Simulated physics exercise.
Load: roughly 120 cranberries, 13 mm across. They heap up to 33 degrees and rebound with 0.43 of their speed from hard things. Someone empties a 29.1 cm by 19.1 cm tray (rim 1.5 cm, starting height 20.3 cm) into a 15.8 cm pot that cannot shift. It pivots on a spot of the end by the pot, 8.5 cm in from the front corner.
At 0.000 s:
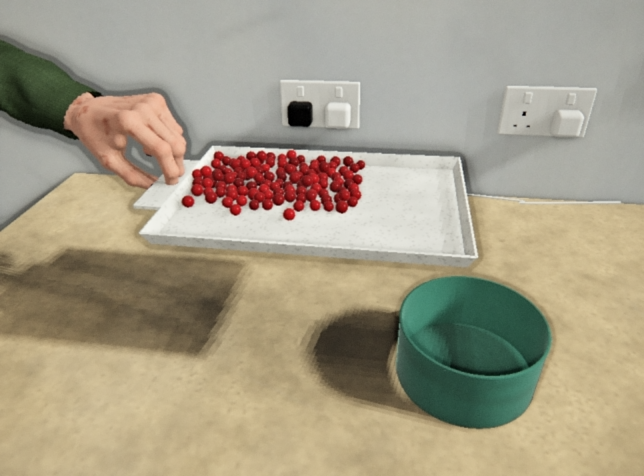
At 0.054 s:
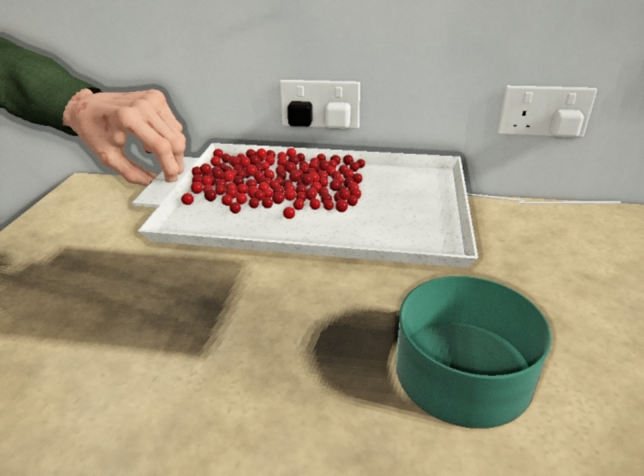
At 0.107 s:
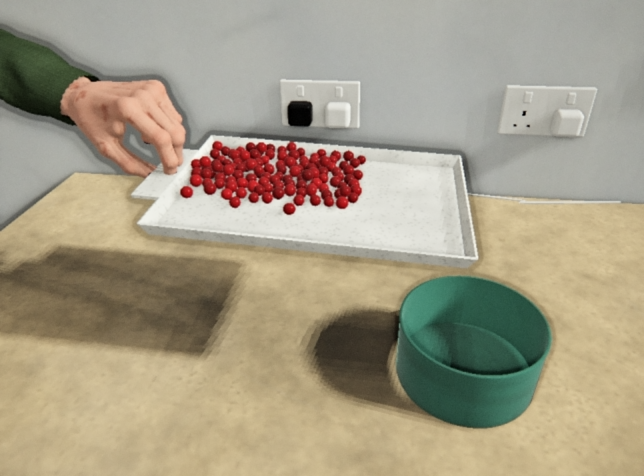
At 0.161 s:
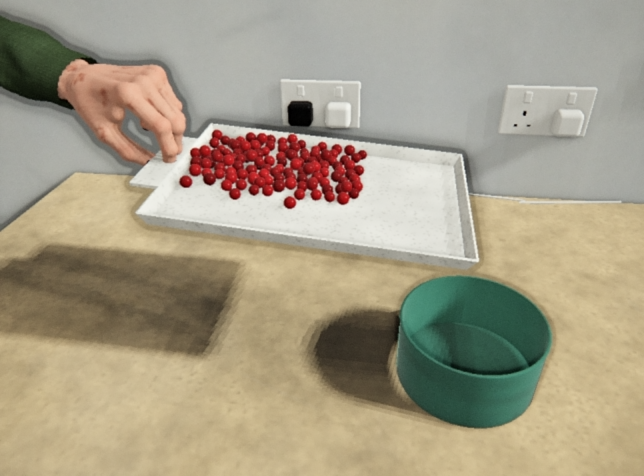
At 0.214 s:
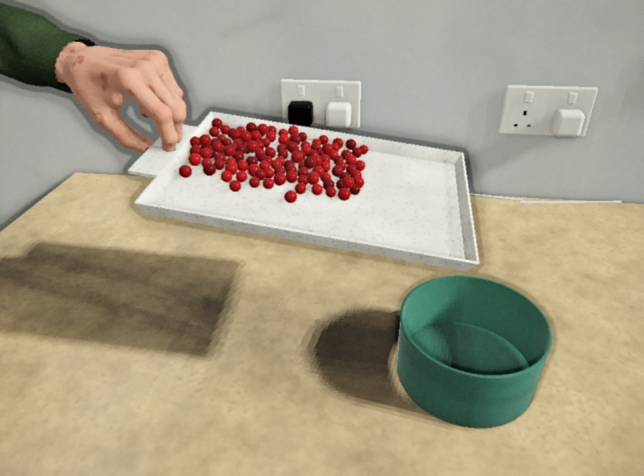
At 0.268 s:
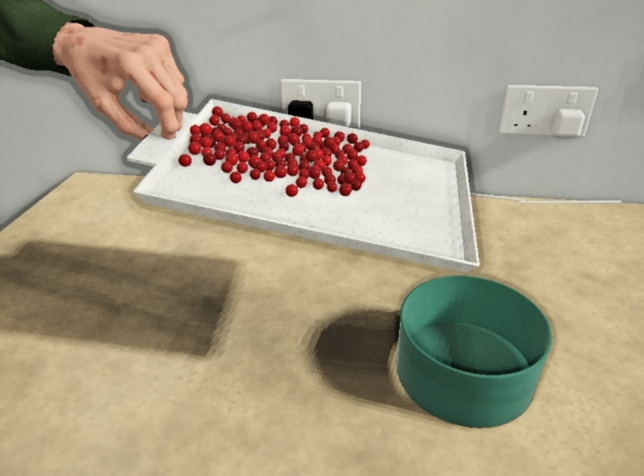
Red berries resting on a white tray as a hand in a green sleeve raises its left end, tilting it slightly rightward.
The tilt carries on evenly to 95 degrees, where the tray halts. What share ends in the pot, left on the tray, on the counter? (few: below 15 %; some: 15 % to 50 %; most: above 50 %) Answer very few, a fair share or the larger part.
Pot the larger part, tray very few, counter a fair share.
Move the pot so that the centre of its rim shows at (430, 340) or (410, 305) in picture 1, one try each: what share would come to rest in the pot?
Some 75 and 5 per cent.
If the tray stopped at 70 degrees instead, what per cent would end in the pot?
Then about 20 per cent.
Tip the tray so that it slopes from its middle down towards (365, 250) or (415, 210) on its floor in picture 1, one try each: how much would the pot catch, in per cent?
Some 40 and 70 per cent.
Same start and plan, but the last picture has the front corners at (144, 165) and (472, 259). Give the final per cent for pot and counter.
Pot 70, counter 30.
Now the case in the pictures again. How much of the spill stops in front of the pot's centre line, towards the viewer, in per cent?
Some 100 per cent.
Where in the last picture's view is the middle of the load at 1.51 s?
At about (461, 229).
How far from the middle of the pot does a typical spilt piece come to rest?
Roughly 18 cm.
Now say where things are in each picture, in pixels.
Tray tilt 0 degrees, front corners at (148, 230) and (469, 253); middle of the pieces at (279, 184); pot at (473, 321), in the first picture.
Tray tilt 1 degrees, front corners at (147, 227) and (469, 253); middle of the pieces at (279, 182), in the second picture.
Tray tilt 3 degrees, front corners at (146, 220) and (470, 254); middle of the pieces at (279, 177), in the third picture.
Tray tilt 5 degrees, front corners at (145, 210) and (470, 256), lowest corner right front; middle of the pieces at (279, 169), in the fourth picture.
Tray tilt 8 degrees, front corners at (144, 200) and (471, 258), lowest corner right front; middle of the pieces at (280, 162), in the fifth picture.
Tray tilt 11 degrees, front corners at (144, 189) and (471, 259), lowest corner right front; middle of the pieces at (281, 154); pot at (474, 320). Its pace works out near 55 degrees a second, in the sixth picture.
After 1.01 s, tilt 50 degrees; the tray holds 85 %, the pot 0 %.
After 1.51 s, tilt 77 degrees; the tray holds 70 %, the pot 20 %.
After 2.07 s, tilt 95 degrees; the tray holds 0 %, the pot 75 %.
In the end, at 2.7 s, pot 75 %, tray 0 %, counter 25 %.
